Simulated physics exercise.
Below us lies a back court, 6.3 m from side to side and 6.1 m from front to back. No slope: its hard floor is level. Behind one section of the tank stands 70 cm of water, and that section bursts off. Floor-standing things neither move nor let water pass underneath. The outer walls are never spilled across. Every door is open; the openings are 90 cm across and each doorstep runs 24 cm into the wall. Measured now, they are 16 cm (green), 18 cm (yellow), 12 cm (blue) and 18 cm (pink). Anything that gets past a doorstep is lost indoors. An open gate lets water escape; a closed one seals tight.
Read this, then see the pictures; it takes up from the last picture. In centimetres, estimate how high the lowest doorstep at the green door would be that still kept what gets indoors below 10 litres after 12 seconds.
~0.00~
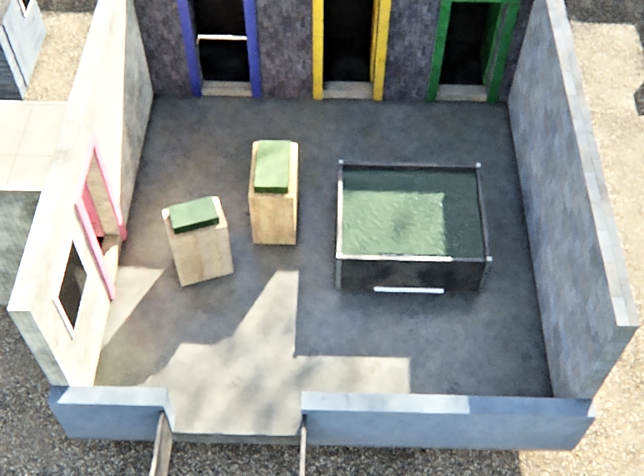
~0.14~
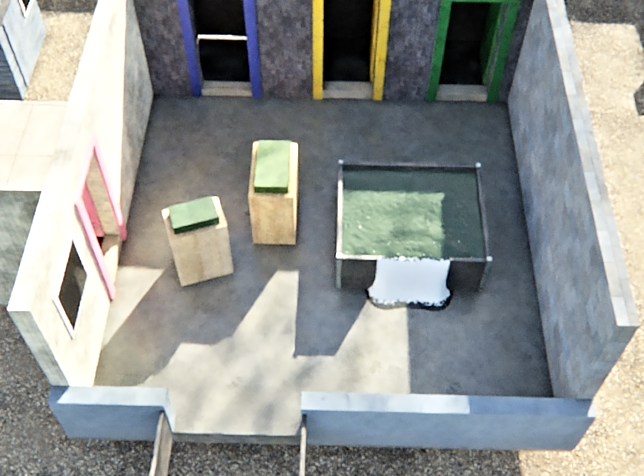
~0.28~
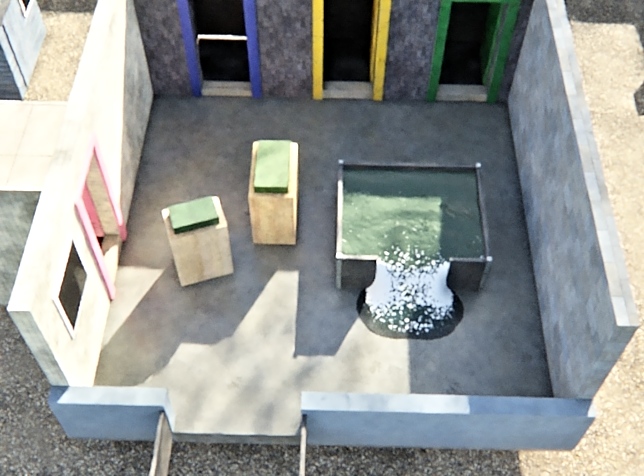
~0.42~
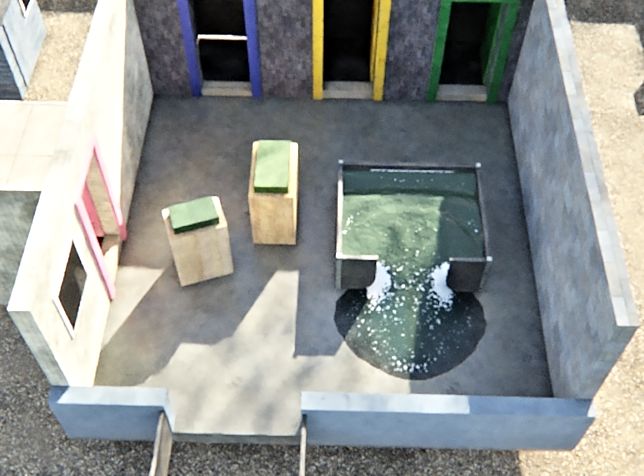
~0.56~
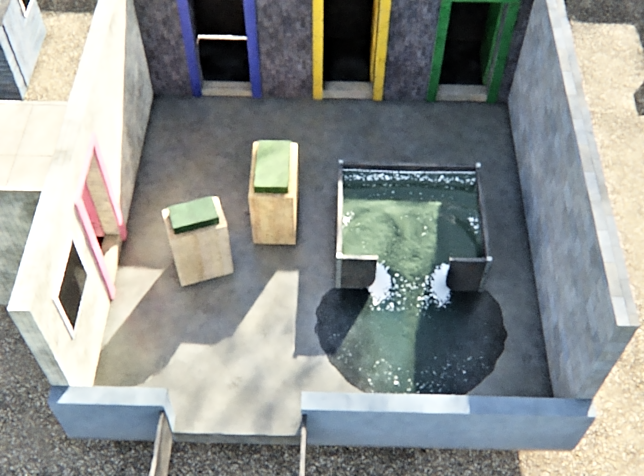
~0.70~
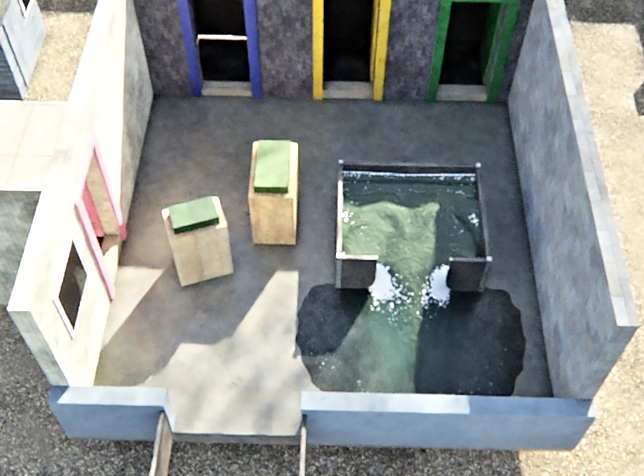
It comes to roughly 14 cm.
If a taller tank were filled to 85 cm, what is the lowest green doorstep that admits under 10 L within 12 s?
Something near 18 cm should do.
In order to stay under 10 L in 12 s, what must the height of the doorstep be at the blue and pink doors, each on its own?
You'd want about 6.5 centimetres at blue and about 6.5 centimetres at pink.
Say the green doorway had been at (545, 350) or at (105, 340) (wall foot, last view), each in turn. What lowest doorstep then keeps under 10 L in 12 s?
About 18 cm for the first and 11.5 cm for the second.
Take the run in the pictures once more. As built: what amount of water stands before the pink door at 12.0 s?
Depth: Near 5.5 cm.
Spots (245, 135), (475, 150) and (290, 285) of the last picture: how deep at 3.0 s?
Approx. 0 / 0 / 0 cm.
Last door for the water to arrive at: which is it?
Blue.
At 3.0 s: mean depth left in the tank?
I'd put it at some 30 centimetres on average.
After 1.4 s water covers 20 % of the floor, deepest (40 cm) near (546, 425); it has not reached the green door.
After 3.0 s water covers 40 % of the floor, deepest (28 cm) near (546, 425); it has not reached the green door.
After 12.0 s water covers 95 % of the floor, deepest (9 cm) near (152, 212); 6 cm at the green door, 4 litres in over its 16 cm doorstep.
At the green door as built, the water arrived by 3.9 s and peaked near 17 cm at 4.6 s.
With a doorstep of 13 cm, 15 litres would have come in within the 12 s; with 15.5 cm, 5 litres. So under 10 litres takes about 14 cm.
